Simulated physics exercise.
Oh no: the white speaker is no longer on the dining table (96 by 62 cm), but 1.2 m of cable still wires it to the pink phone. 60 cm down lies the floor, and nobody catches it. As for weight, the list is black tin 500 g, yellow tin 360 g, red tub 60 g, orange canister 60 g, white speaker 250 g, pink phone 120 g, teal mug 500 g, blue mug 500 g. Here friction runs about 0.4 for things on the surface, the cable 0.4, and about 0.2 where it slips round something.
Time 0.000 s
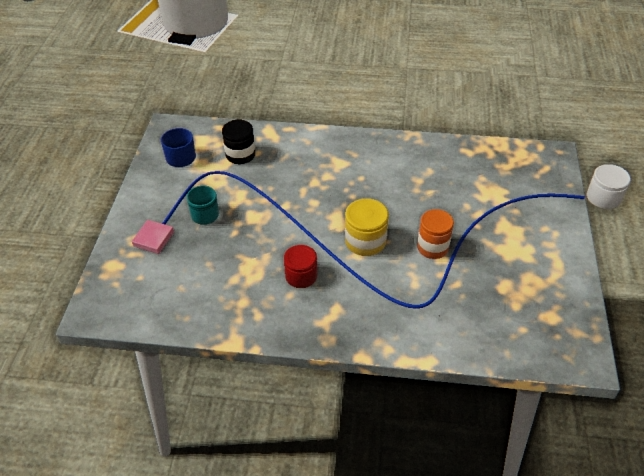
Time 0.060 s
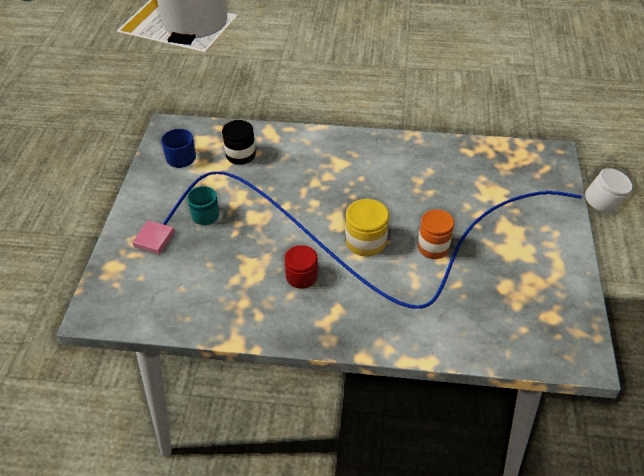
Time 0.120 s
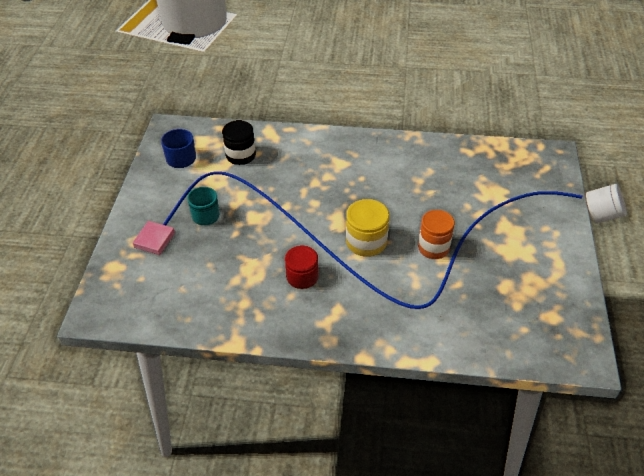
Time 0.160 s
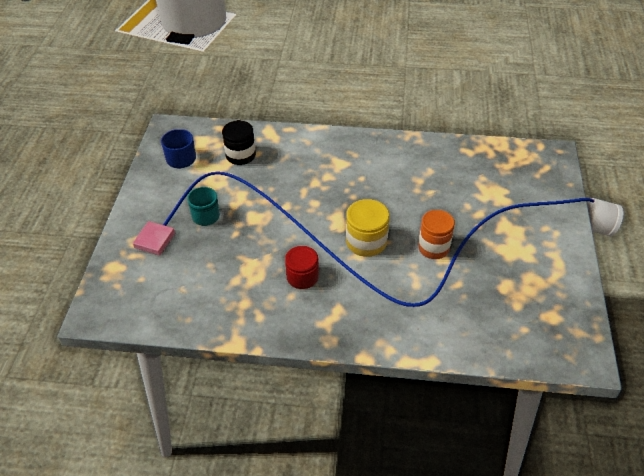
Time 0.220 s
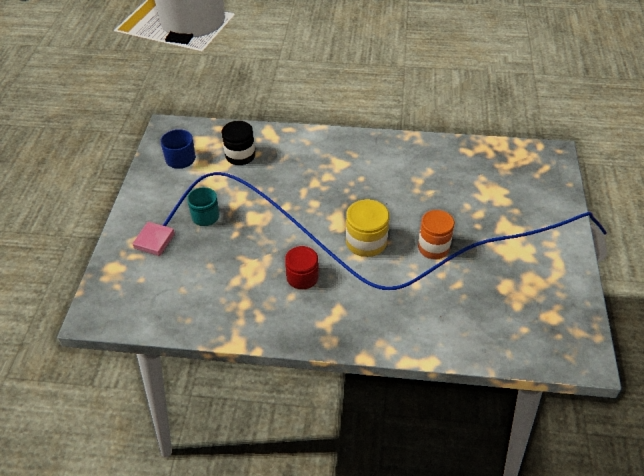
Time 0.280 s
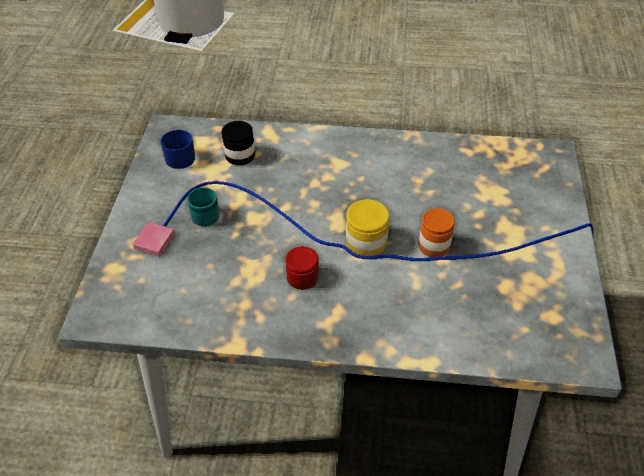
The white cup-like object at the table's right edge tipped over and dropped out of sight, dragging the blue cord after it, so its curves straightened past the yellow and orange containers toward the right.
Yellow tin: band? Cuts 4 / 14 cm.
It finishes close to where it began.
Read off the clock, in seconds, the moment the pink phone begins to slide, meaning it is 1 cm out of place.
The pink phone gets there at 0.38 seconds.
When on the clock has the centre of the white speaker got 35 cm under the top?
Near 0.34 seconds.
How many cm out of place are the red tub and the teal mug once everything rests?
In the end the red tub has moved about 0 cm, while the teal mug has moved about 2 cm.
By 0.5 s, the cable's tail end at (197, 211); white speaker over the edge, pink phone 10 cm off its start, orange canister 5 cm off its start.
By 0.7 s, the cable's tail end at (230, 206); white speaker over the edge, pink phone 16 cm off its start, orange canister 5 cm off its start.
By 1.0 s, the cable's tail end at (257, 209); white speaker over the edge, pink phone 19 cm off its start at (241, 200), orange canister 5 cm off its start at (436, 200).
By 1.2 s, the cable's tail end at (257, 209); white speaker over the edge, pink phone 19 cm off its start, orange canister 5 cm off its start.
By 2.4 s, the cable's tail end at (257, 209); yellow tin 0 cm off its start at (369, 213), white speaker over the edge, pink phone 19 cm off its start at (241, 200), orange canister 5 cm off its start at (436, 200).
